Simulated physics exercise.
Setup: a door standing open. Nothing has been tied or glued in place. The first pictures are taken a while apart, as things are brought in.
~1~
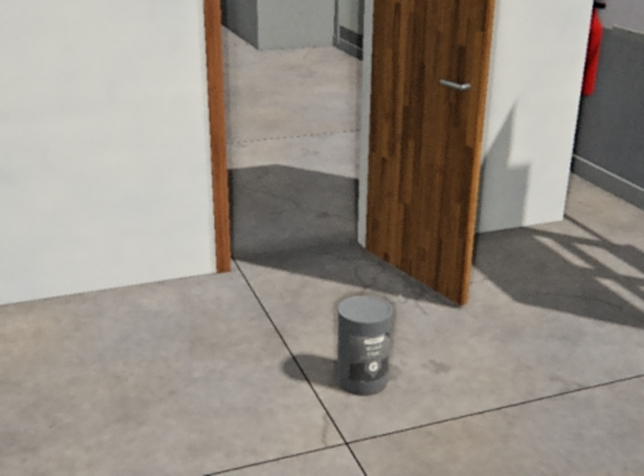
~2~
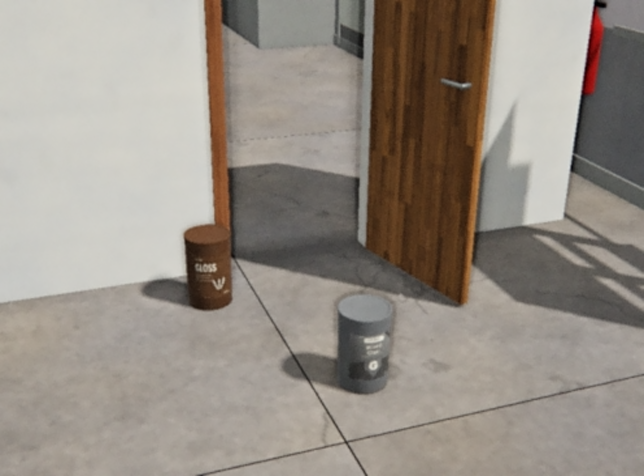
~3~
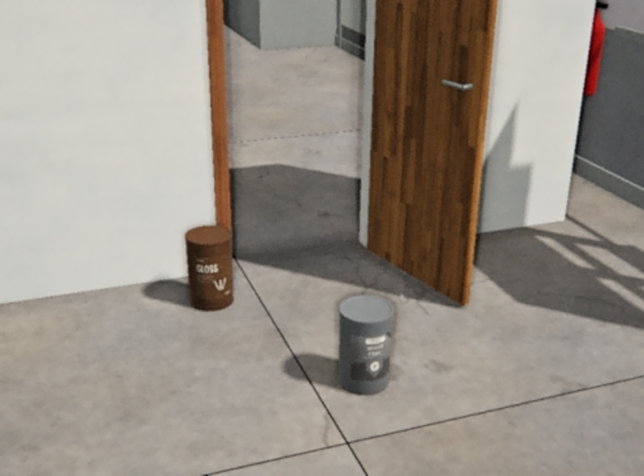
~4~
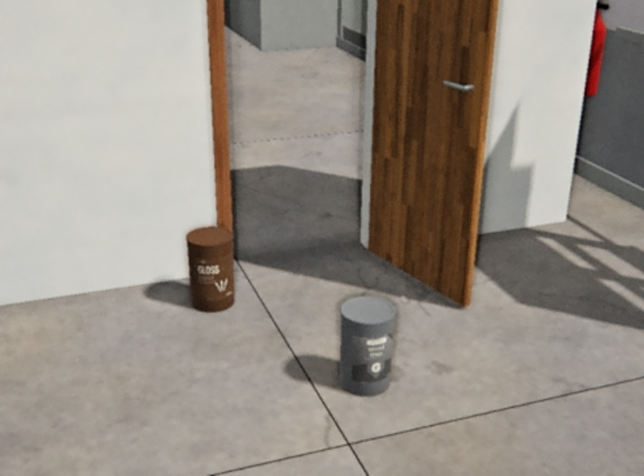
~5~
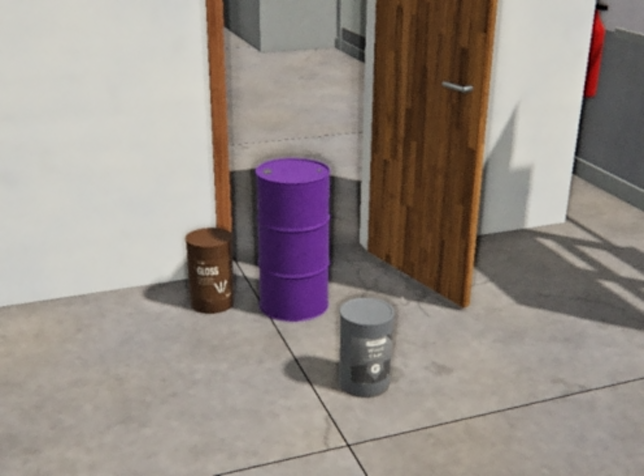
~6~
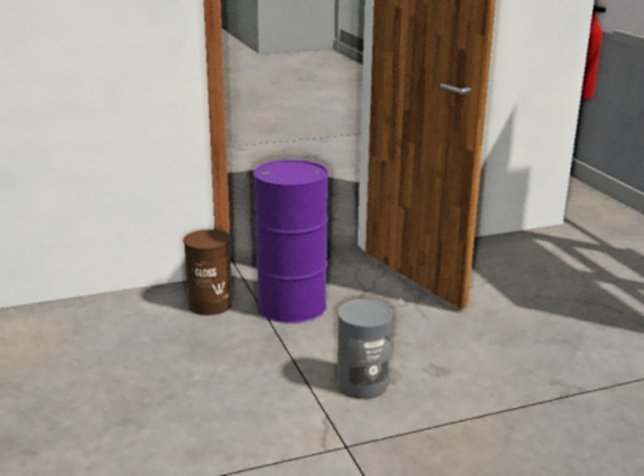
A grey pail stands alone on the concrete floor before a wide-open wooden door, then a brown pail appears to its left, beside the door frame. Later a tall purple drum appears between the two pails, in front of the doorway, while the door and both pails stay still.
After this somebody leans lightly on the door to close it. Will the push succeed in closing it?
Turns out the door can't touch the frame at all.
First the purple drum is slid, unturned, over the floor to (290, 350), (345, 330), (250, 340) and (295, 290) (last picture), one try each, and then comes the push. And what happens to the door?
Try one: The door swings to; try two: It gets held up; try three: It swings to; try four: It gets held up.
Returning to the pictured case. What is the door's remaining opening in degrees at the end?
Angle: About 50°.
Then, 0.70 s later than the last frame, open by 91°.
Then, 1.20 s later than the last frame, open by 74°.
Then, 1.60 s later than the last frame, open by 58°.
When it is over, open by 51°; all 3 as before. End places, in pixels of the last picture, purple drum near (290, 241).
